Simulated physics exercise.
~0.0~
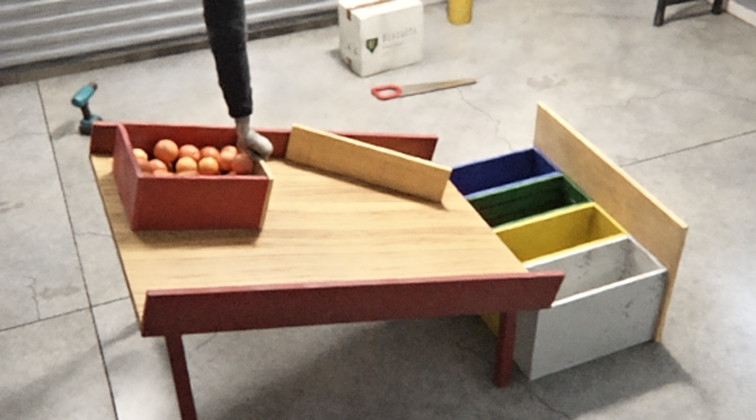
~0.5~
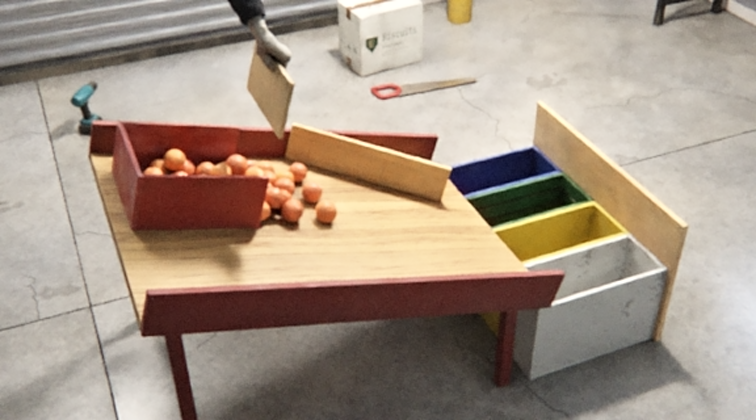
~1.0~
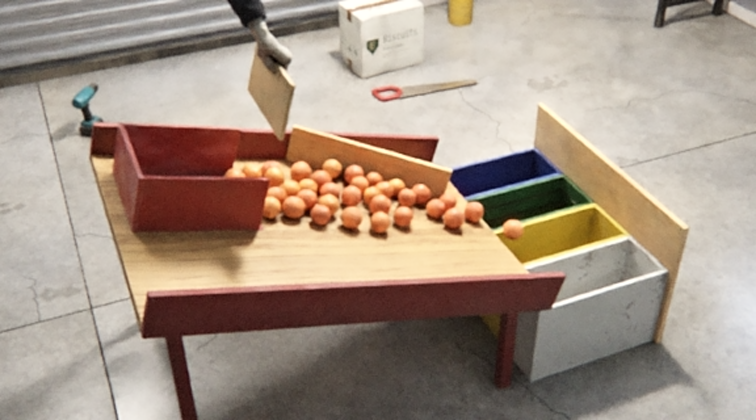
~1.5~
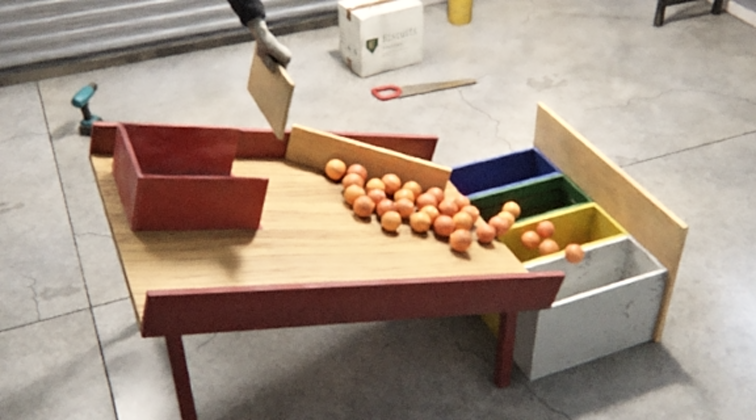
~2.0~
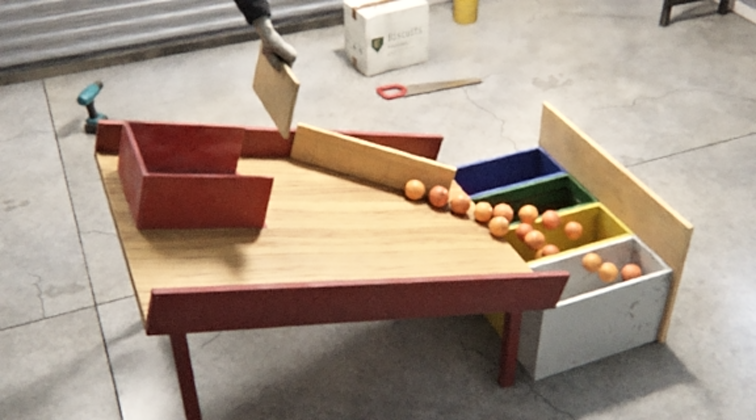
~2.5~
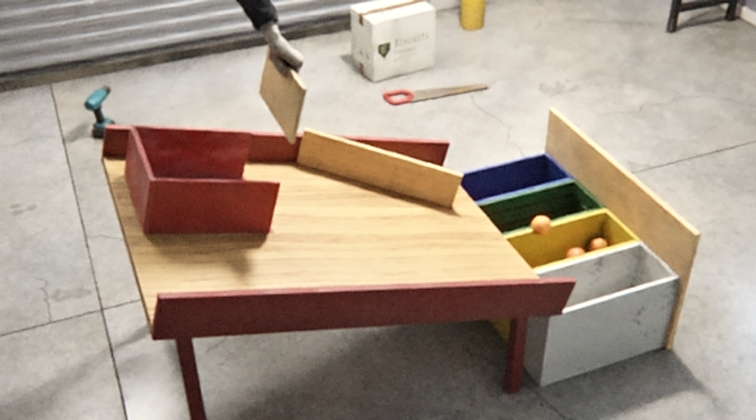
A gloved hand lifts a gate and orange balls roll right, mostly into the yellow tub.
